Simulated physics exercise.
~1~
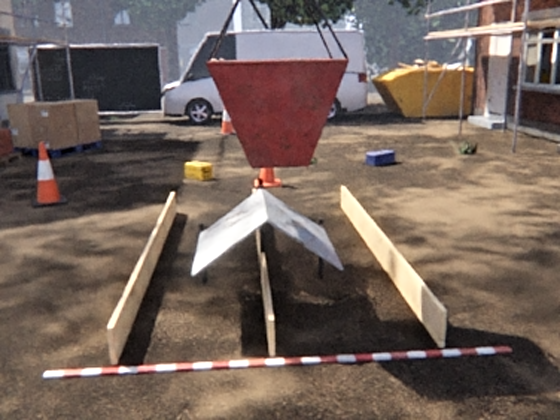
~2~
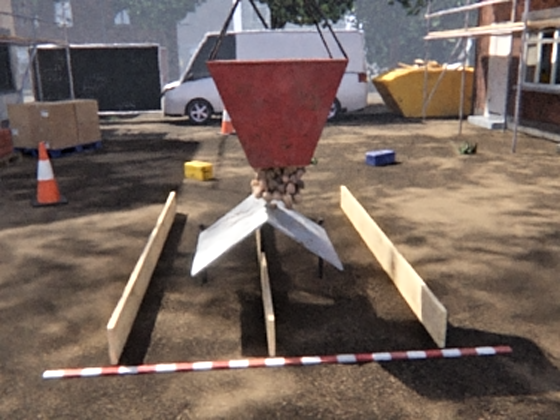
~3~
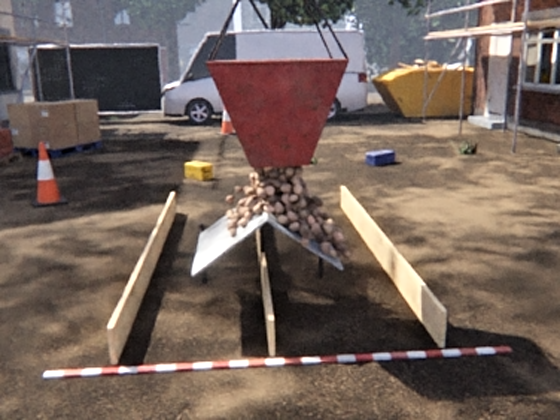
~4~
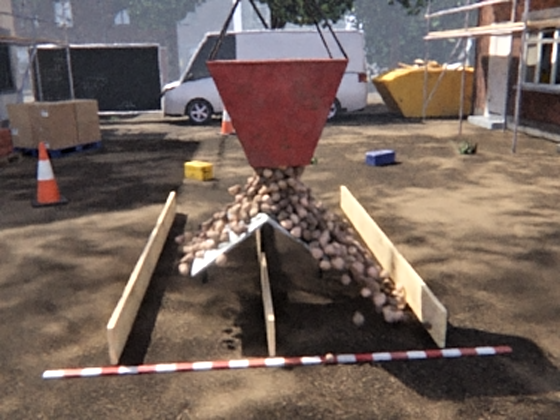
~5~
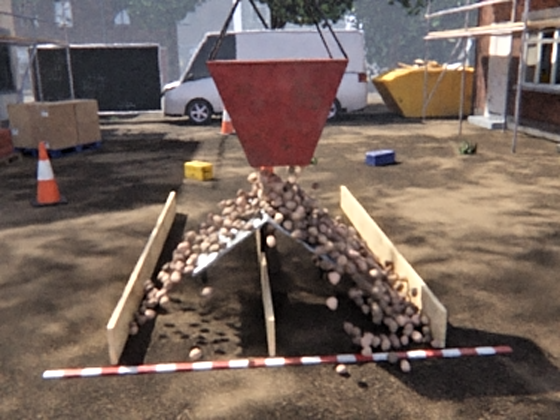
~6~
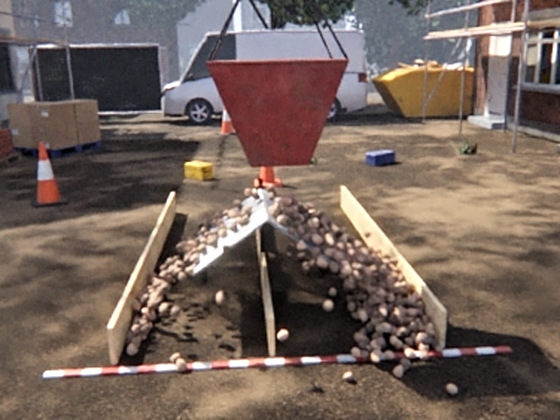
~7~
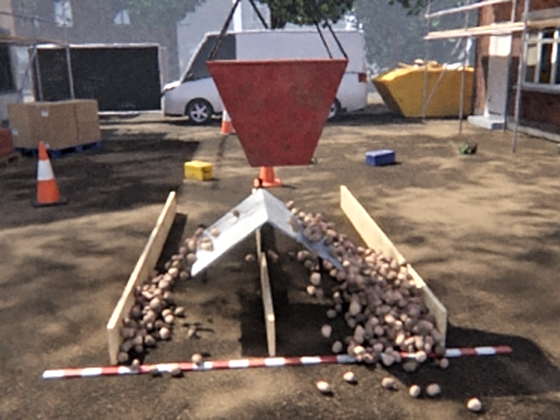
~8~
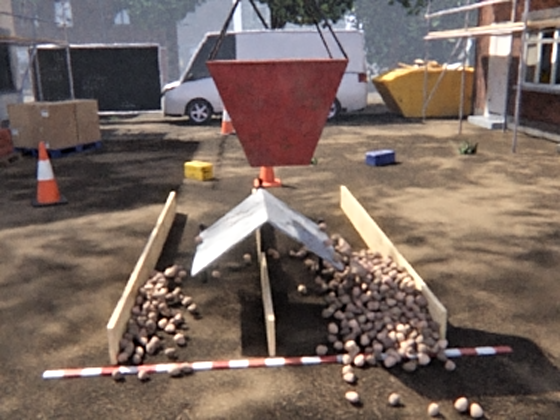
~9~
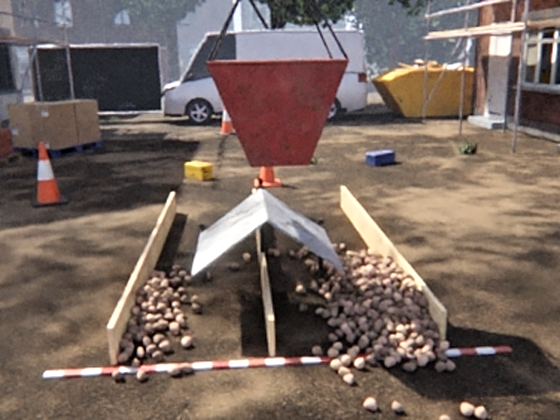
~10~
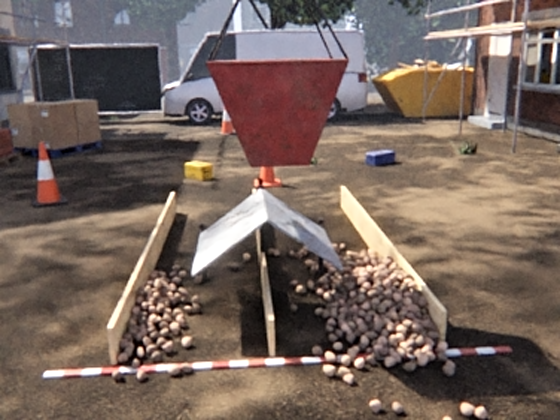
Building yard with red hopper releasing rounded cobbles over a peaked steel sheet, the stones settling mostly in the right bay.
